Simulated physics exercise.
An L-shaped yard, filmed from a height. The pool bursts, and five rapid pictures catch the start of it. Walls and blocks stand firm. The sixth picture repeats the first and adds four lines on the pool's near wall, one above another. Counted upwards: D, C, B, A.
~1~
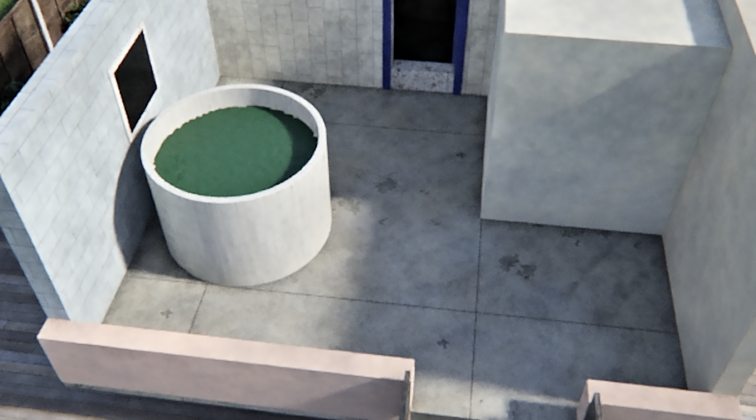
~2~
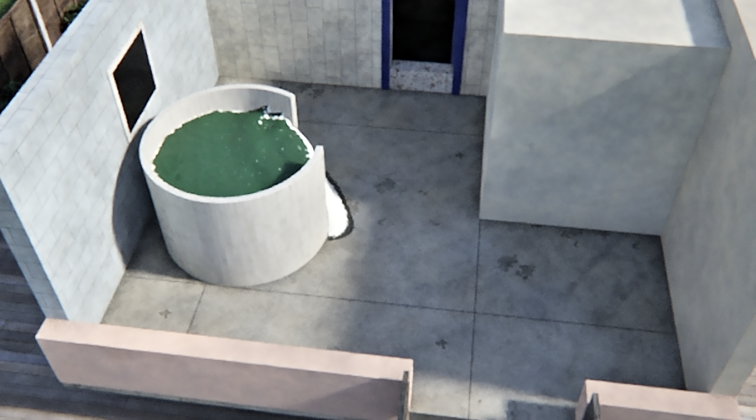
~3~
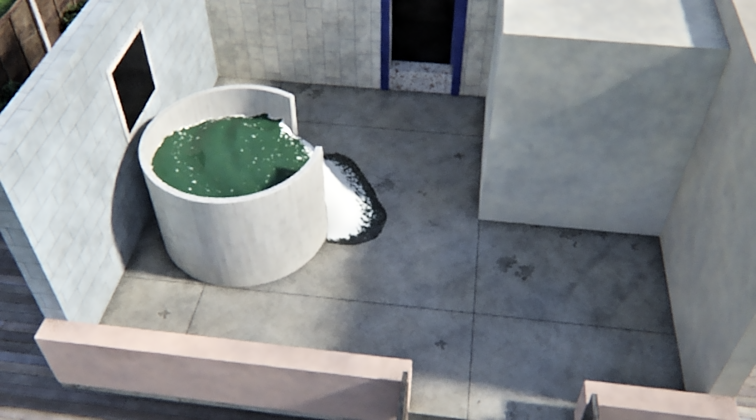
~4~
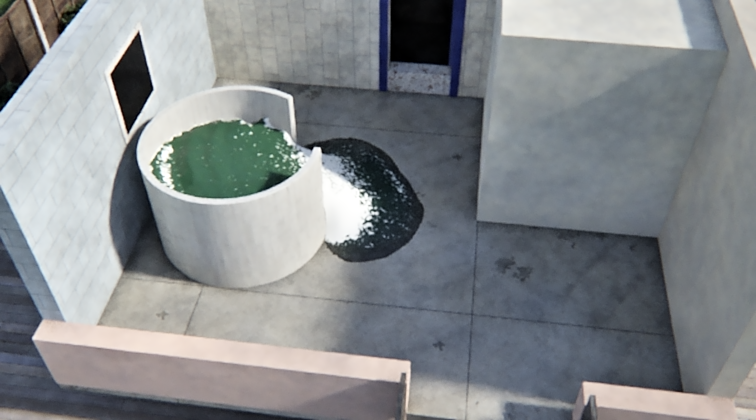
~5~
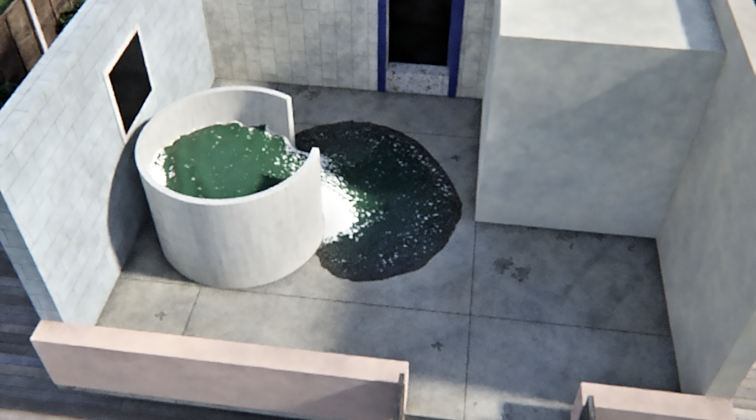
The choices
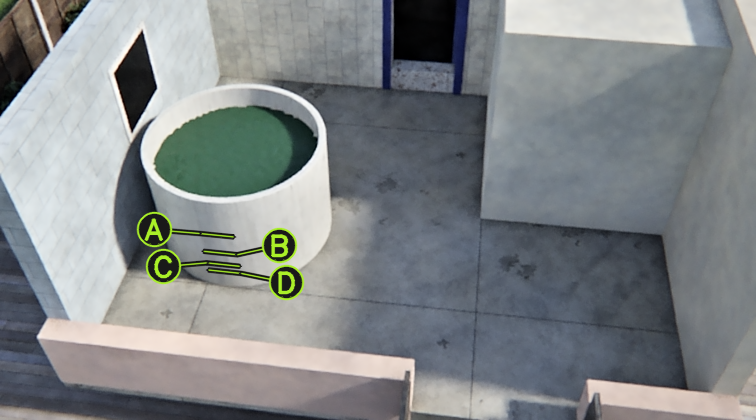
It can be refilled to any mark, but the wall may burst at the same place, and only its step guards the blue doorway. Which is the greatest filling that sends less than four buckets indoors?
A will do.
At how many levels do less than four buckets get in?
All of the four.
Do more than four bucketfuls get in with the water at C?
No.
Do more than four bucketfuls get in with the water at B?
No, that is safe.
In lime, A at (216, 235); B at (220, 253); C at (223, 264); D at (224, 271); from the bottom up D, C, B, A.
If A is chosen, a bucket or two gets in.
If B is chosen, nothing gets over.
If C is chosen, nothing gets over.
If D is chosen, nothing gets over.
